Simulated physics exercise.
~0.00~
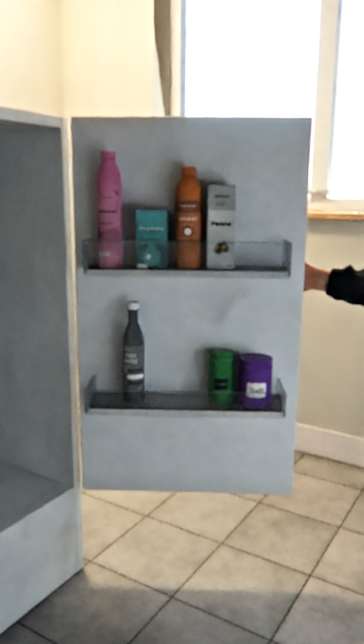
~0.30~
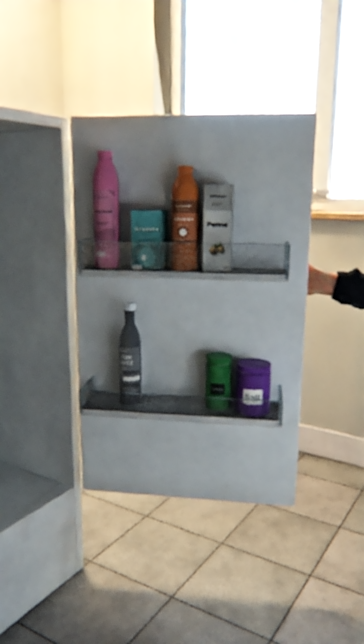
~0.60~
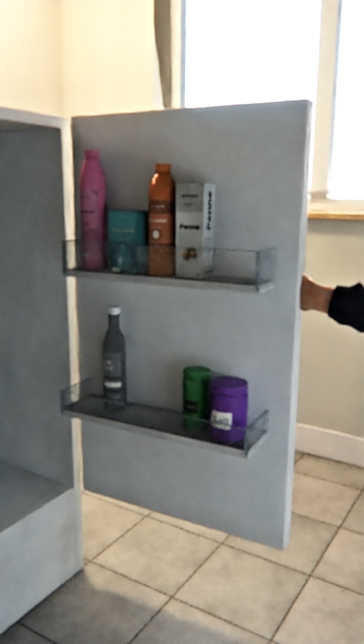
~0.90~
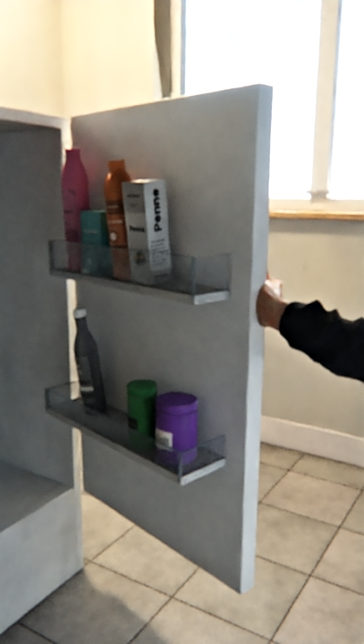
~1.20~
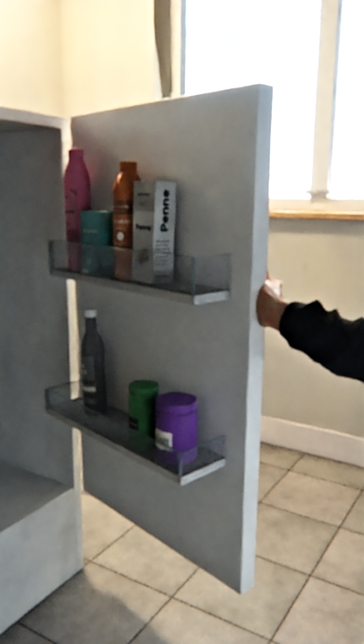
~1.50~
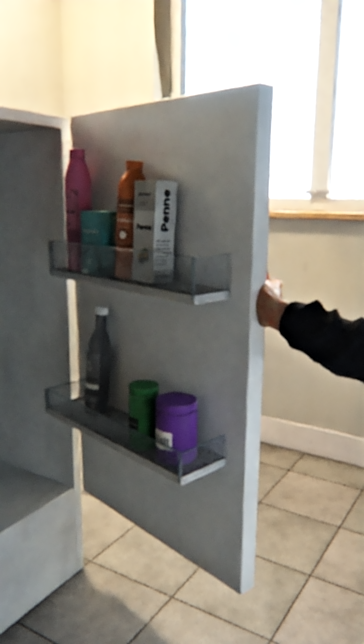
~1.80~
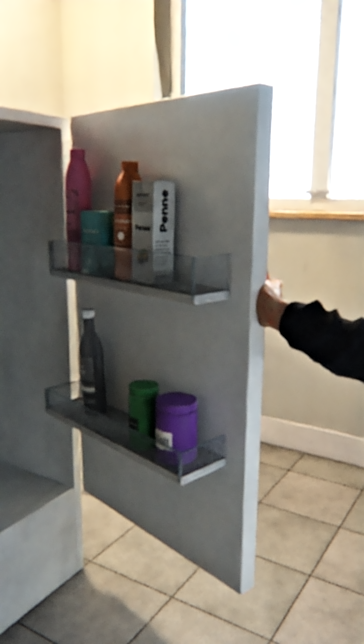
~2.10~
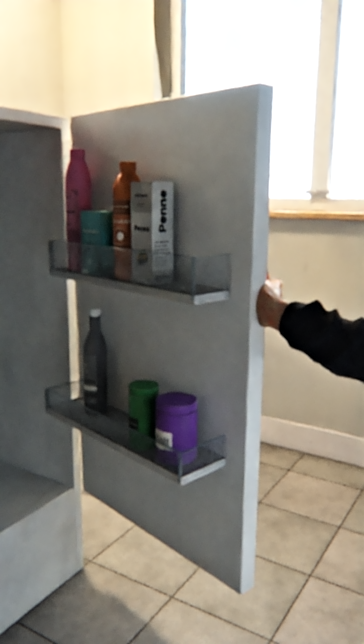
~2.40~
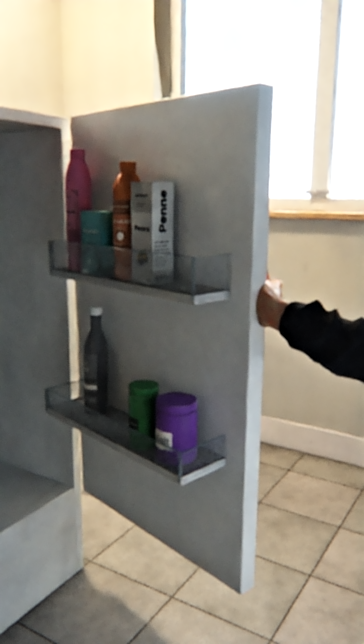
The clip shows a hand swinging a grey door with two clear racks holding bottles, cartons and jars toward the left until it stops partway; the items wobble slightly, the grey bottle tilting and righting itself, and all remain upright in their racks.
